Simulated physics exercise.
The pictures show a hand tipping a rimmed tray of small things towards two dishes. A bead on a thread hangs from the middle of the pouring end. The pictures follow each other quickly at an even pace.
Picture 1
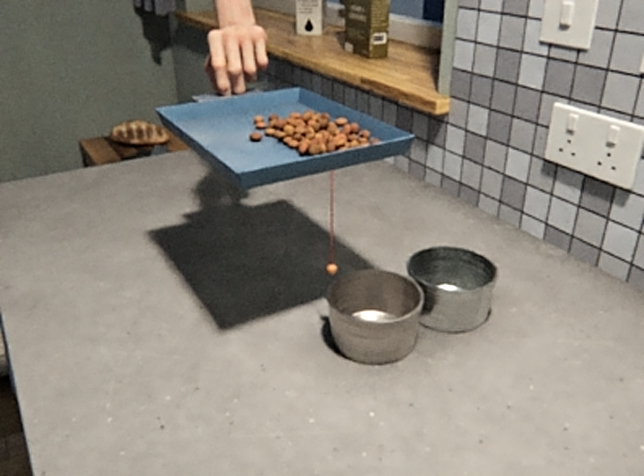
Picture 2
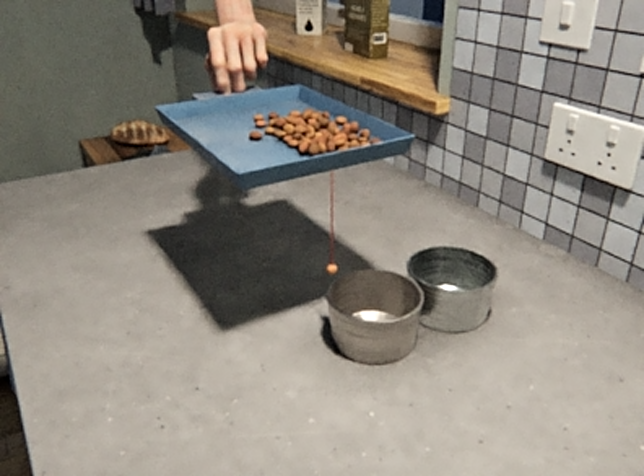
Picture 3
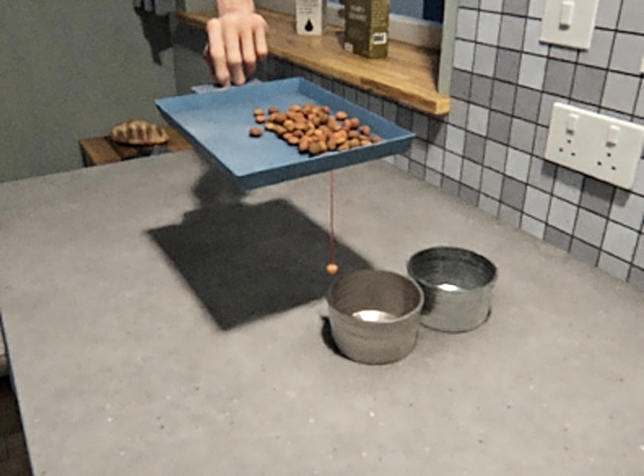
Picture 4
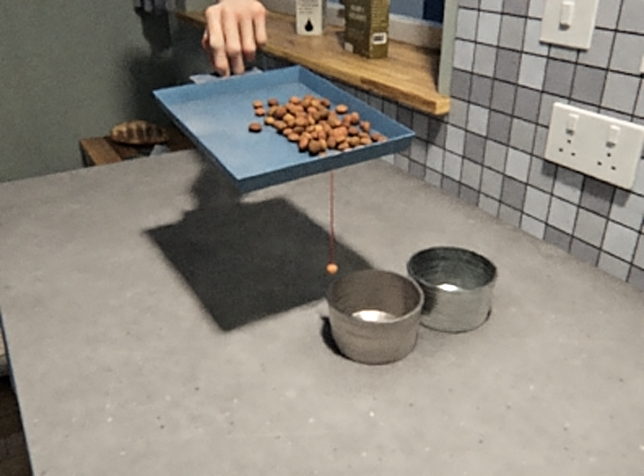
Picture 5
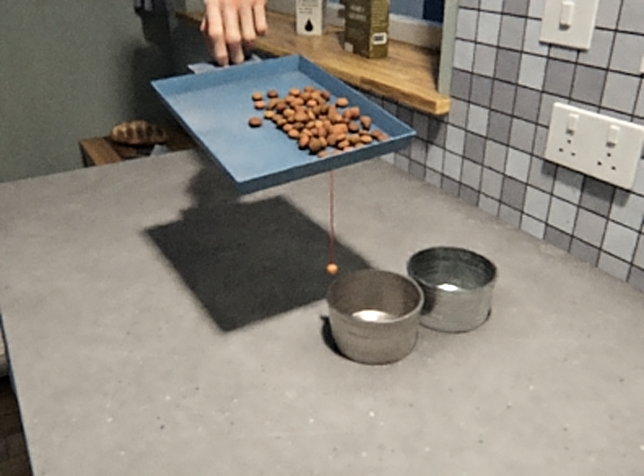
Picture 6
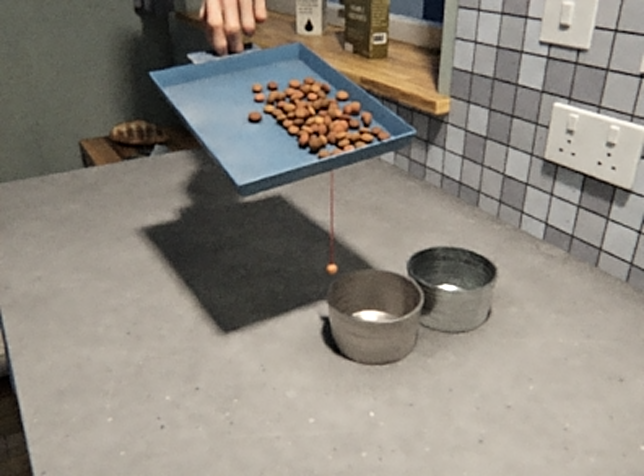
A hand raises the back of a blue tray of brown pieces, gradually tilting it forward.
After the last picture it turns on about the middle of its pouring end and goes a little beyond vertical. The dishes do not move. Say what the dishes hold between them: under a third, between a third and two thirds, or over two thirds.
The two hold less than a third of the load.
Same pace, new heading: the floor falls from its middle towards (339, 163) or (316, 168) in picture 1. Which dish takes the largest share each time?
First the left-hand dish, then the left-hand dish.
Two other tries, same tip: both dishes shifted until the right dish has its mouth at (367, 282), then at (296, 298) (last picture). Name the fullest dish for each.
In turn: The dish on the left; right.
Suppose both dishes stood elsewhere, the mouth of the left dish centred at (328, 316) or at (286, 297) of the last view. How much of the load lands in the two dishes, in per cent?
Near 60 % and 60 %.
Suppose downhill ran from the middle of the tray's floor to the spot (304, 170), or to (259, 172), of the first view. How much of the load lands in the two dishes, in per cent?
The first gives 50 %, the second 0 %.
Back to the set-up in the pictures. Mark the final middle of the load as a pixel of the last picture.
Roughly at (292, 370).
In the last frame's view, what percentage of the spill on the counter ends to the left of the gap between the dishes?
Near 100 %.
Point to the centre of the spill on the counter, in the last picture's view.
Roughly at (279, 375).
Soon, tray tipped steeply; nearly all on the tray; a stray few in the air.
A while on, tray tipped past a quarter turn; about a quarter on the tray; a small part in the left dish; about a third outside both; about a quarter in the air.
Towards the end, tray tipped past a quarter turn; a small part in the left dish; most outside both.
Finally, tray tipped past a quarter turn; a small part in the left dish; none in the right dish; most outside both.
